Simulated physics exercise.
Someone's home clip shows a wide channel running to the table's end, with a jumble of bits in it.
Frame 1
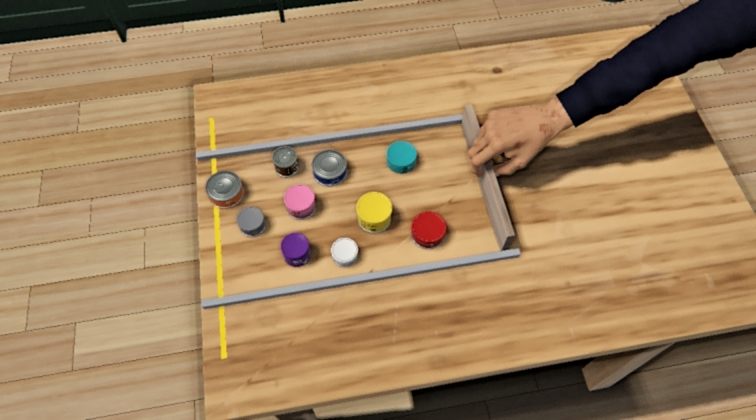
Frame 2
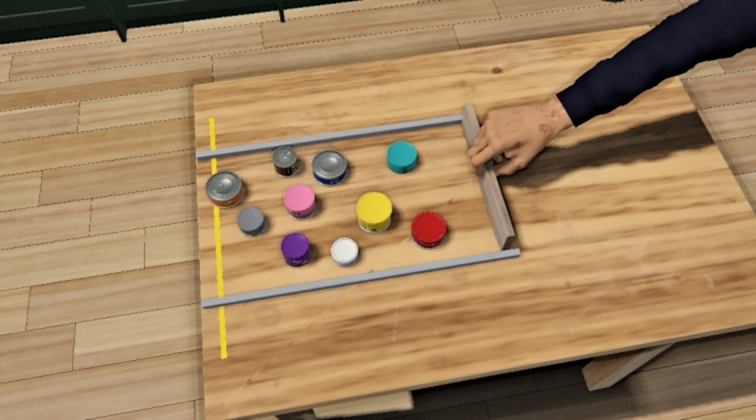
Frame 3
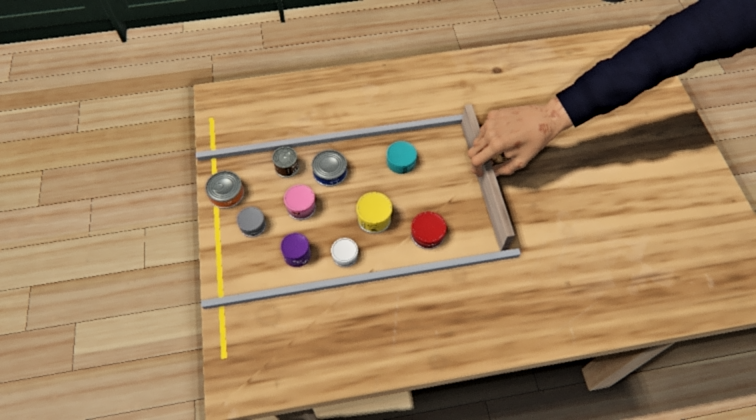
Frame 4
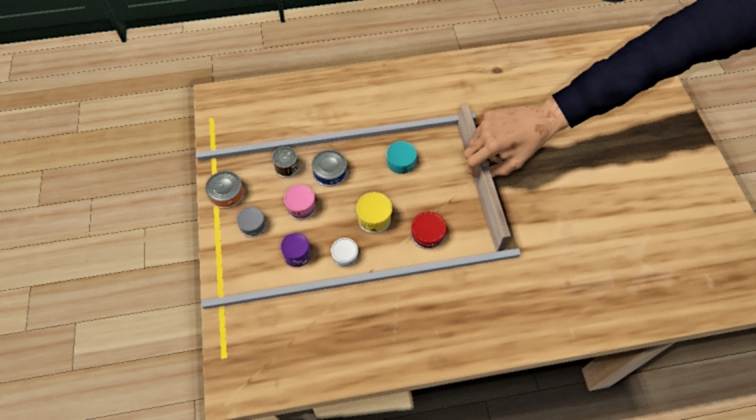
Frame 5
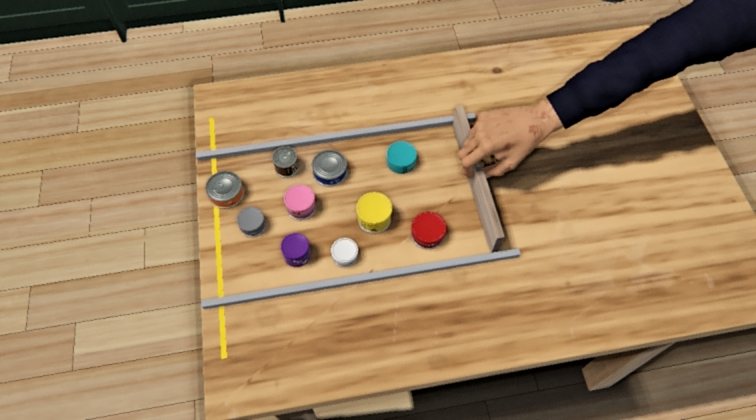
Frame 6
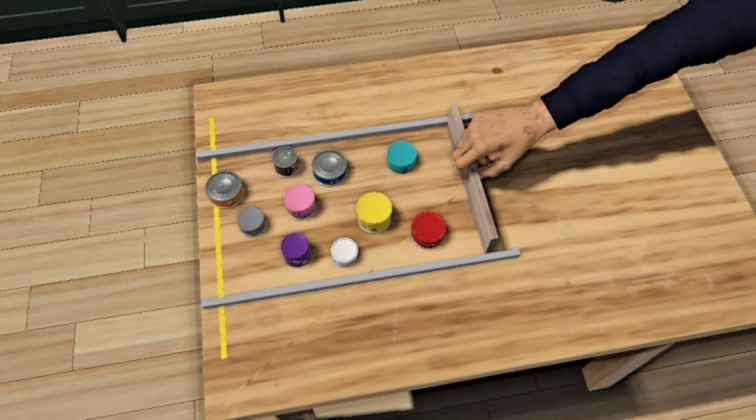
A hand in a dark sleeve, reaching in from the upper right, slides a wooden board slightly leftward between two grey rails on a wooden table, seen from above at an angle. Between the rails sit ten small pots and tins, metallic ones and a grey one toward the left, pink, purple, white and yellow centrally, turquoise and red nearer the board, with yellow tape at left. The containers and camera stay still.
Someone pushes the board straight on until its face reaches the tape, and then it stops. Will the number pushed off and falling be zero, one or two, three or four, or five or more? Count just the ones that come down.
Most likely a good five or more will slide off.
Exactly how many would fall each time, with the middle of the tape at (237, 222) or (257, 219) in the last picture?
In order, 5 then 1.
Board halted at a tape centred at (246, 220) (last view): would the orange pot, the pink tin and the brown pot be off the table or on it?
Orange pot goes off, pink tin stays put, brown pot stays put.
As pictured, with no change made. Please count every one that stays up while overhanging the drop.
It comes to 5.
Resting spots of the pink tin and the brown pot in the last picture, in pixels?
Pink tin: (200, 215); brown pot: (200, 165).
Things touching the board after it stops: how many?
Count: 5.
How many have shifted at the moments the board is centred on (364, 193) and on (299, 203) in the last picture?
Counts: 6 and 9.
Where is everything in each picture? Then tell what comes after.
The first frame shows orange pot (225, 190); grey tin (251, 222); purple tub (296, 250); board (486, 175); tape (217, 225).
The second frame shows grey tin (252, 222); brown pot (286, 162).
The third frame shows purple tub (296, 250); pink tin (300, 203).
The fourth frame shows orange pot (225, 190); blue tin (330, 168).
The fifth frame shows grey tin (252, 222); turquoise tub (401, 158).
The sixth frame shows orange pot (225, 190); grey tin (252, 222); purple tub (296, 250); board (471, 177); tape (217, 225).
Soon after, none off yet; orange pot at rest near (225, 190); grey tin at rest near (252, 222); purple tub at rest near (296, 250).
At rest, the number that fall off is five or more; fallen, white tin, blue tin, purple tub, grey tin and orange pot.
